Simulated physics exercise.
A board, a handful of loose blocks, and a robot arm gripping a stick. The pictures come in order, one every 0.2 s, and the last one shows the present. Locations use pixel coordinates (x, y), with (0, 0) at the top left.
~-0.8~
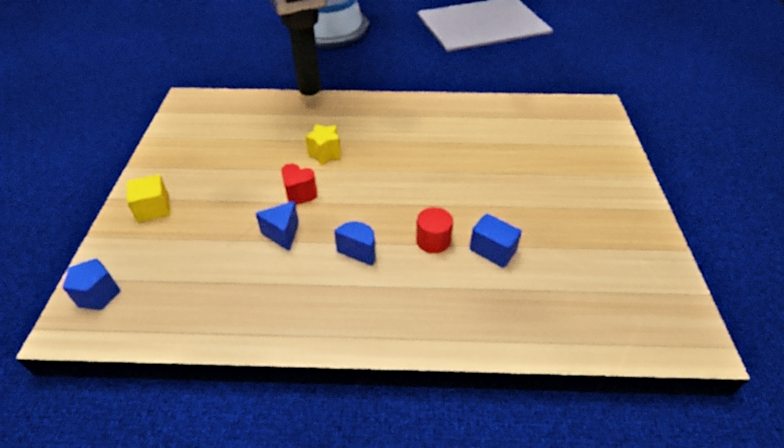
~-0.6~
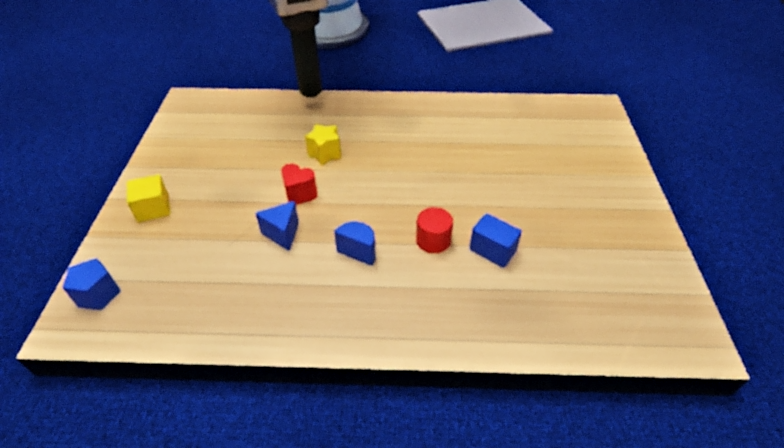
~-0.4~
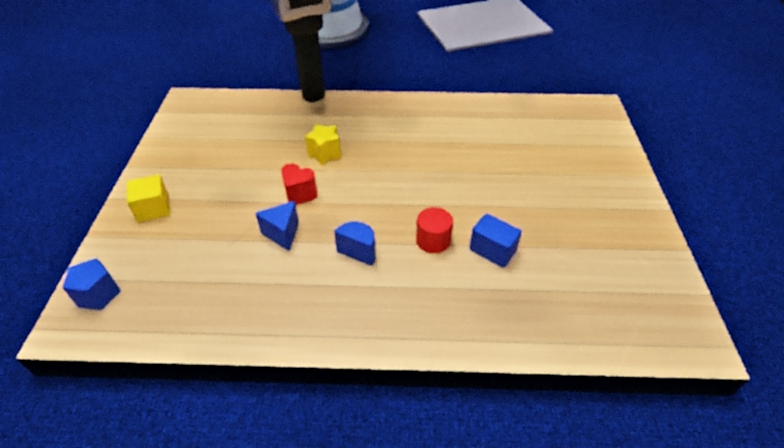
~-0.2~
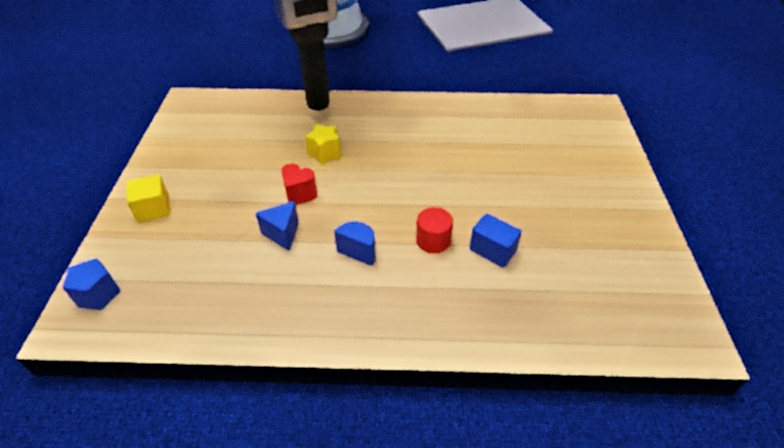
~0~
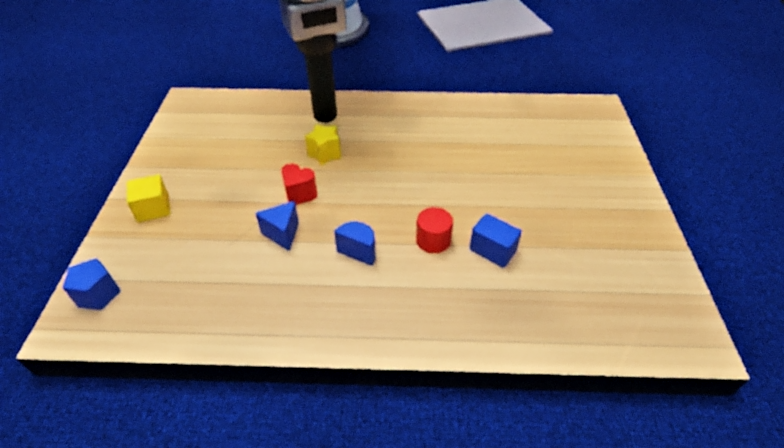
A robot arm's dark stick, at the top of a pale wooden board on blue carpet seen from above at an angle, starts near the far edge. A yellow star, red heart, blue triangle and blue half-round block sit left of centre, with a red cylinder and blue block to the right and a yellow cube and blue pentagon at far left. The stick slides slightly toward the viewer and right, close behind the star, while the blocks and camera stay still.
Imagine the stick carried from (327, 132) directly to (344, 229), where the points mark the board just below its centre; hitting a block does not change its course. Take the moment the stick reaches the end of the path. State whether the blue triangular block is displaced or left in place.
When the path is over, the blue triangular block is still on its spot.
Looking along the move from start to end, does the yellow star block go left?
Answer: No.
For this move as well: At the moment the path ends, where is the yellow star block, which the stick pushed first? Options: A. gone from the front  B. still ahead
The correct letter is A.
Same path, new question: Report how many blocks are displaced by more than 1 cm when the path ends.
Two blocks, no more.
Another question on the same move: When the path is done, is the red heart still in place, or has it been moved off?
That block is going to get moved.
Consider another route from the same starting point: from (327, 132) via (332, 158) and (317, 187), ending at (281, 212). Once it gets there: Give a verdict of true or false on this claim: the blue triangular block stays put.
False - the claim does not hold.
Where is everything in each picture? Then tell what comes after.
Stick tip (310, 90); block tops, blue triangular block (278, 214); red heart (296, 174); yellow star block (323, 133), in the first picture.
Stick (311, 92); blocks unchanged, in the second picture.
Stick (314, 97); blocks unchanged, in the third picture.
Stick (319, 105); blocks unchanged, in the fourth picture.
Stick (326, 117); blue triangular block (278, 214); red heart (296, 174); yellow star block (323, 133), in the fifth picture.
The first path, step by step. One third of the way, stick (331, 145); yellow star block (324, 156).
Two thirds of the way, stick (336, 178); red heart (292, 185), turned 75° clockwise; yellow star block (323, 191), turned 20° clockwise.
At the end, stick (342, 214); blue triangular block in place; red heart (292, 185), turned 75° clockwise; yellow star block (313, 217), turned 60° clockwise.
